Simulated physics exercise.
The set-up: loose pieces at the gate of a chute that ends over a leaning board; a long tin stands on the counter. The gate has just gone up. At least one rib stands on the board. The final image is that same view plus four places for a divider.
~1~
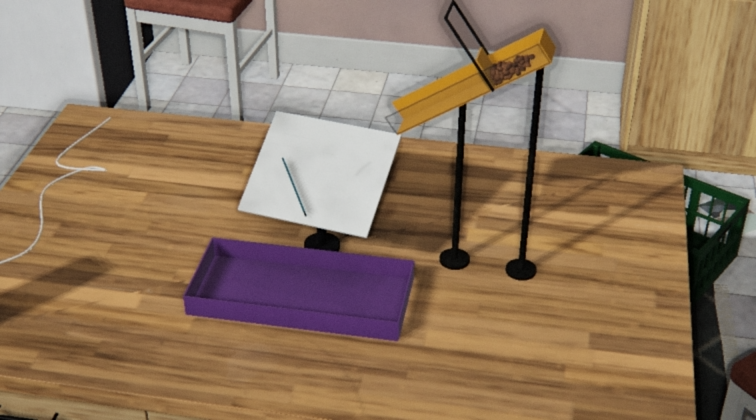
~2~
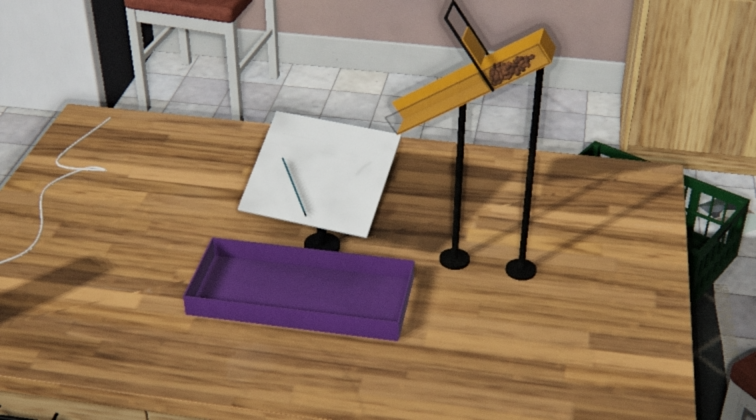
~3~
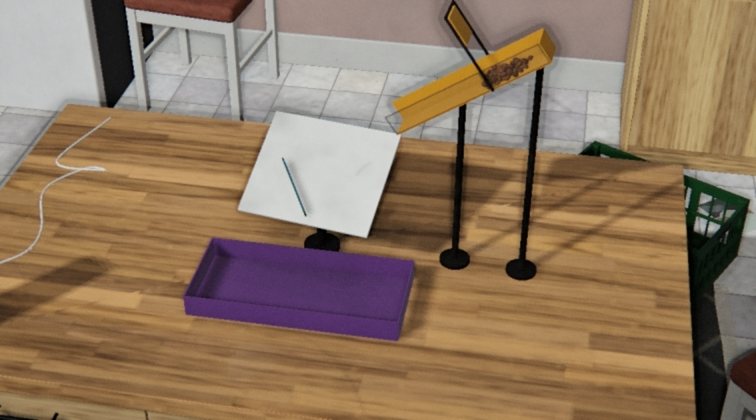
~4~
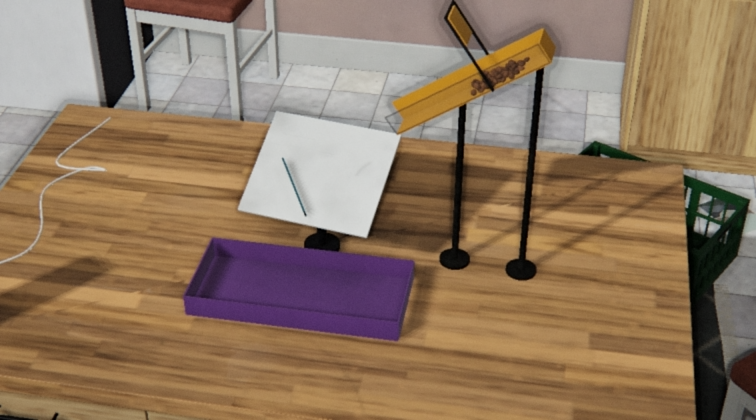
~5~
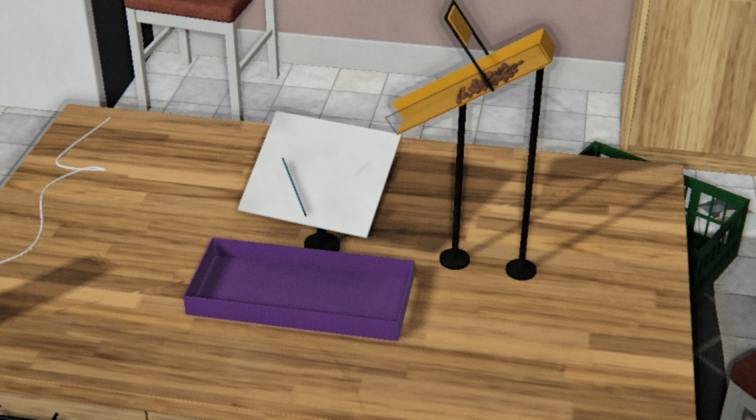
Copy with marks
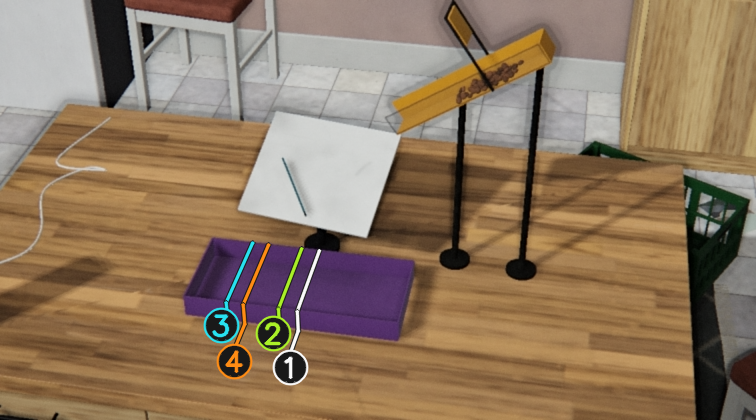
The footage shows a raised orange chute on two black stands above a tilted white board and an empty purple tray on a wooden counter, as small brown pieces slide a short way down the chute past its open gate.
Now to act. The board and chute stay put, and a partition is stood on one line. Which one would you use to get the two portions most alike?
Best: 1.
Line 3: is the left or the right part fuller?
The right side.
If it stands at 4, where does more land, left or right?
The right side.
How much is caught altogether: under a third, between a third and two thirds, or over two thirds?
Over two thirds.
On the marked copy, line 1 crosses the front rim at (297, 310); line 2 crosses the front rim at (278, 308); line 3 crosses the front rim at (226, 301); line 4 crosses the front rim at (243, 303).
For line 1, of what is caught, about two thirds on the left of the divider, about a third on the right.
For line 2, of what is caught, a small part on the left of the divider, nearly all on the right.
For line 3, of what is caught, none on the left of the divider, all on the right.
For line 4, of what is caught, none on the left of the divider, all on the right.
